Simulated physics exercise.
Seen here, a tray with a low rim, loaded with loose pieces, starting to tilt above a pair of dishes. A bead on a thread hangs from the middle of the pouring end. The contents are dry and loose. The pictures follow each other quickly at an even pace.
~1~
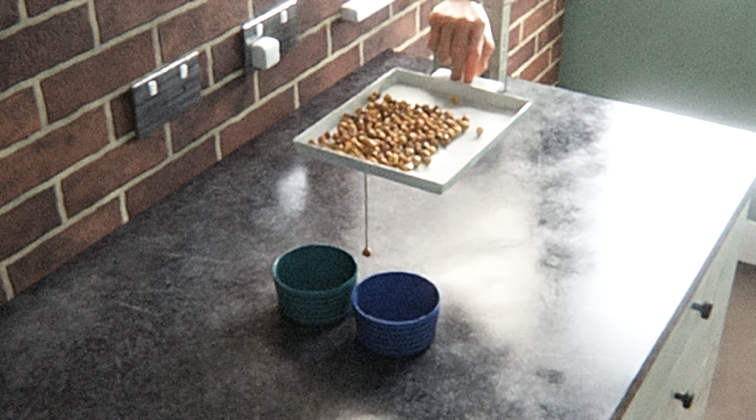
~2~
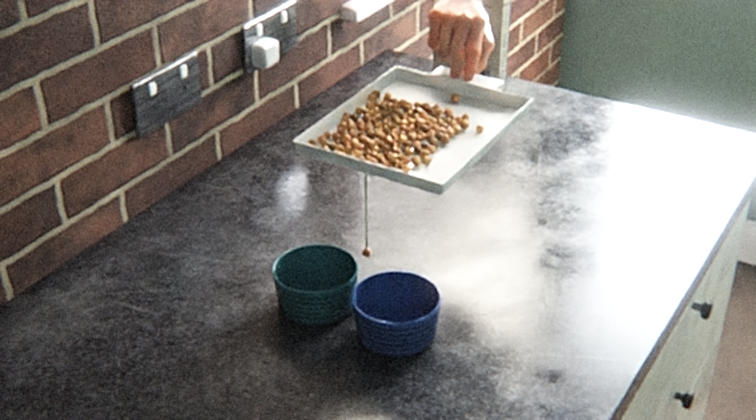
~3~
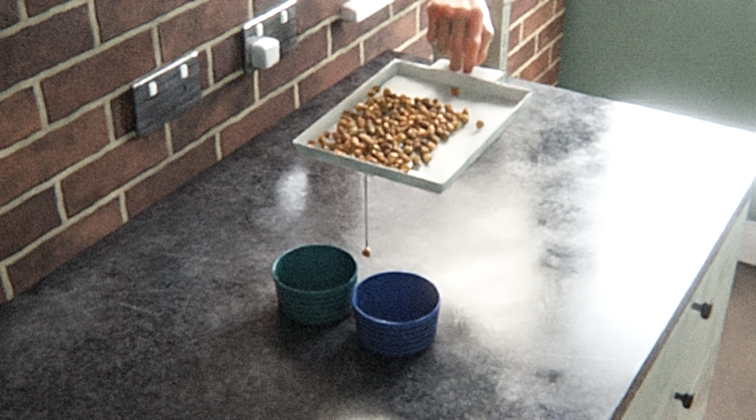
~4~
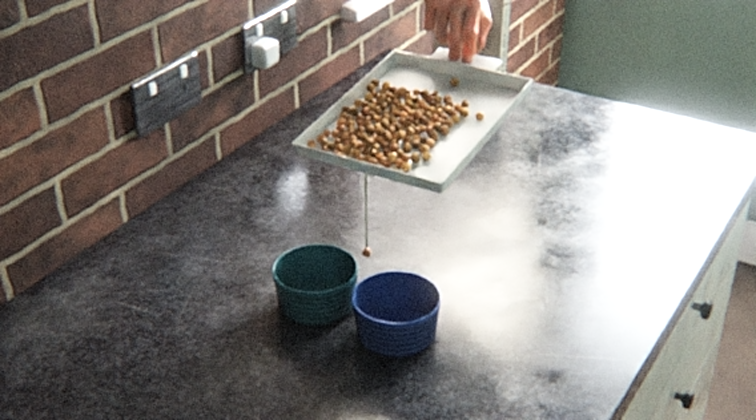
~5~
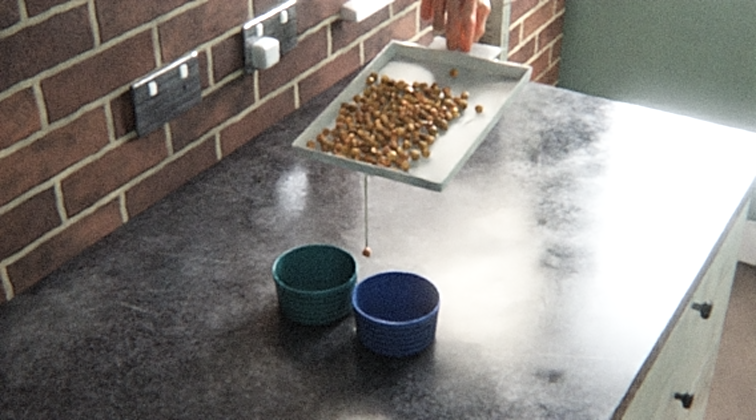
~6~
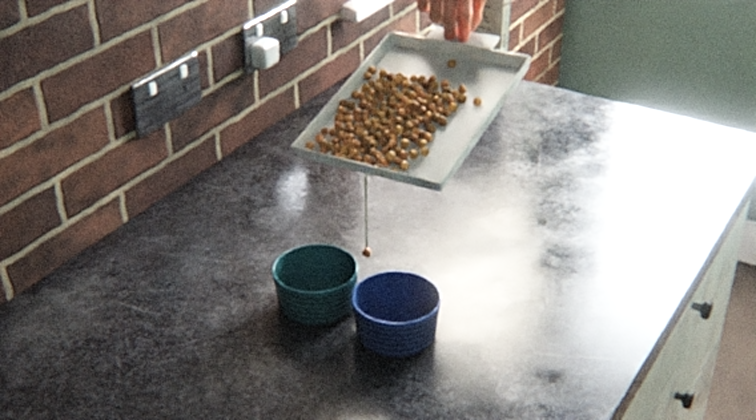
A pale, low-rimmed tray of loose brown roasted chickpeas is held over a dark mottled worktop beside a brick wall with sockets, seen from above at an angle. Below it a green dish sits left of a blue one, and a small bead hangs on a thread from the tray's near edge. The hand at the far side gradually tilts the tray toward its left near corner, while the dishes, bead and camera stay still.
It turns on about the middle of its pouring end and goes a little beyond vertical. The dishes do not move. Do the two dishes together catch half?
The two hold the larger part of the load.
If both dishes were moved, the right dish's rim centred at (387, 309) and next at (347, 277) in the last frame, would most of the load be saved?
The first try: More than half. The second: Above a half.
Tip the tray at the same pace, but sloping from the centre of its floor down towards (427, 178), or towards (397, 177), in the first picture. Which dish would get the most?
In turn: The right one; the dish on the right.
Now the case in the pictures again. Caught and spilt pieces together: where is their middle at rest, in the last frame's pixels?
At about (313, 301).
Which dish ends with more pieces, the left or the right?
The winner is the left dish.
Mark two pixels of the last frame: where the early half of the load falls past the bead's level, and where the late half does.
Early half (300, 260), late half (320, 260).
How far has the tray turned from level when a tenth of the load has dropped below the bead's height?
At about 105°.
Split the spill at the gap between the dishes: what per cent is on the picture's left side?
Near 100 %.
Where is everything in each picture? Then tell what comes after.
In the first picture, corners of the pouring end at (298, 140) and (442, 181), level; middle of the load at (395, 134), roasted chickpeas; left dish at (292, 304); right dish at (374, 335); bead on its thread at (367, 252).
In the second picture, corners of the pouring end at (298, 140) and (441, 181), level; middle of the load at (395, 133).
In the third picture, corners of the pouring end at (297, 141) and (441, 181), tipped barely, lowest at the left corner; middle of the load at (395, 130).
In the fourth picture, corners of the pouring end at (297, 142) and (440, 180), tipped a little, lowest at the left corner; middle of the load at (394, 126).
In the fifth picture, corners of the pouring end at (296, 143) and (439, 180), tipped a little, lowest at the left corner; middle of the load at (393, 122).
In the sixth picture, corners of the pouring end at (296, 145) and (439, 180), tipped clearly, lowest at the left corner; middle of the load at (392, 119); left dish at (292, 304); right dish at (374, 335).
Soon, tray tipped steeply; nearly all on the tray; a stray few in the air.
A while on, tray tipped past a quarter turn; most on the tray; a stray few in the left dish; a stray few outside both; about a quarter in the air.
Towards the end, tray tipped past a quarter turn; a small part in the right dish; about two thirds in the left dish; about a quarter outside both.
Finally, tray tipped past a quarter turn; a small part in the right dish; about two thirds in the left dish; about a quarter outside both.
